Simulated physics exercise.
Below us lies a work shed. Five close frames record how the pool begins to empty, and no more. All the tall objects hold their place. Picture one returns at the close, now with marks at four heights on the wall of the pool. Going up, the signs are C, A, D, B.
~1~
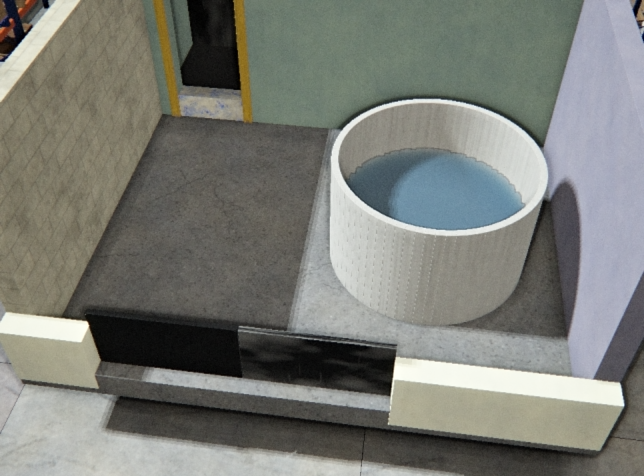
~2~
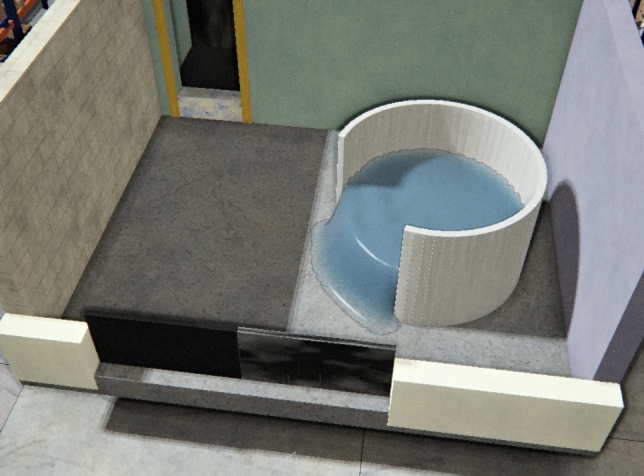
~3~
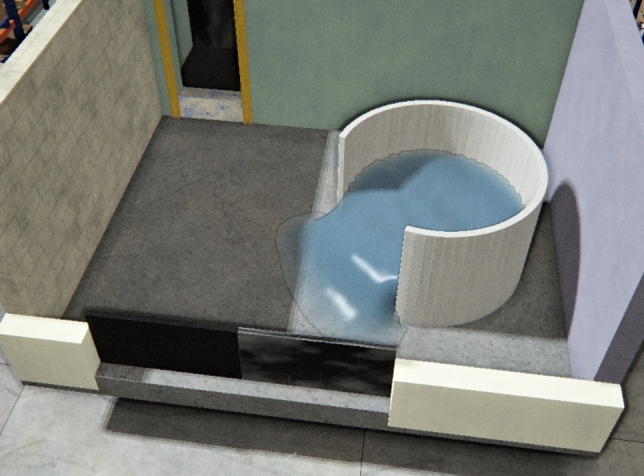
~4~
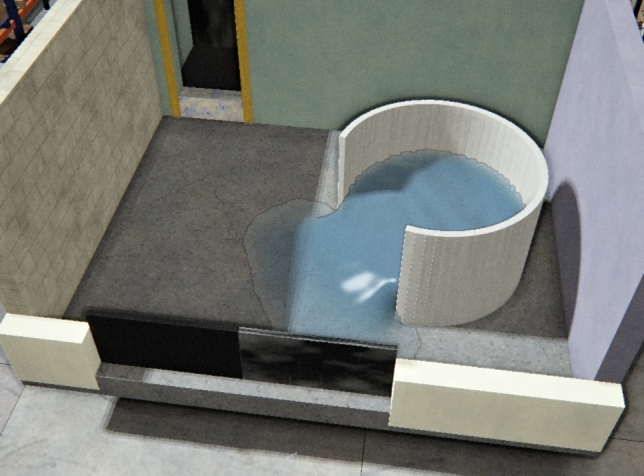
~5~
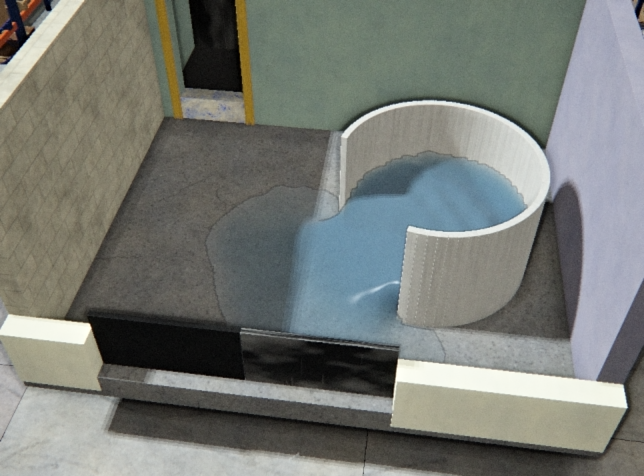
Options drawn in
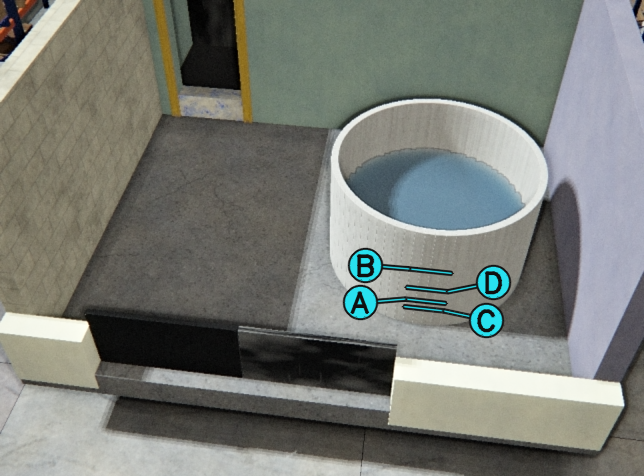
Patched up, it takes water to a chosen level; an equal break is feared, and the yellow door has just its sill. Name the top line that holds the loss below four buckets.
The answer is level B.
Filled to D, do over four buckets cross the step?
No, not at all.
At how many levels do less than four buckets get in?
All of the four.
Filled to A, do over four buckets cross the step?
No, that is safe.
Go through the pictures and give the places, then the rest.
Water in the pool at rest, its middle at (432, 206); foot of the yellow doorway at (213, 118); shut gate at (240, 336), in the first frame.
In the second frame, 2 % of the ground under water, visible out to (326, 227).
In the third frame, 7 % of the ground under water, visible out to (314, 219).
In the fourth frame, 14 % of the ground under water, visible out to (269, 220).
In the fifth frame, 23 % of the ground under water, visible out to (225, 221).
In cyan, A at (425, 301); B at (430, 271); C at (424, 308); D at (427, 289); from the bottom up C, A, D, B.
With A, nothing gets over.
With B, a bucket or two gets in.
With C, nothing gets over.
With D, nothing gets over.
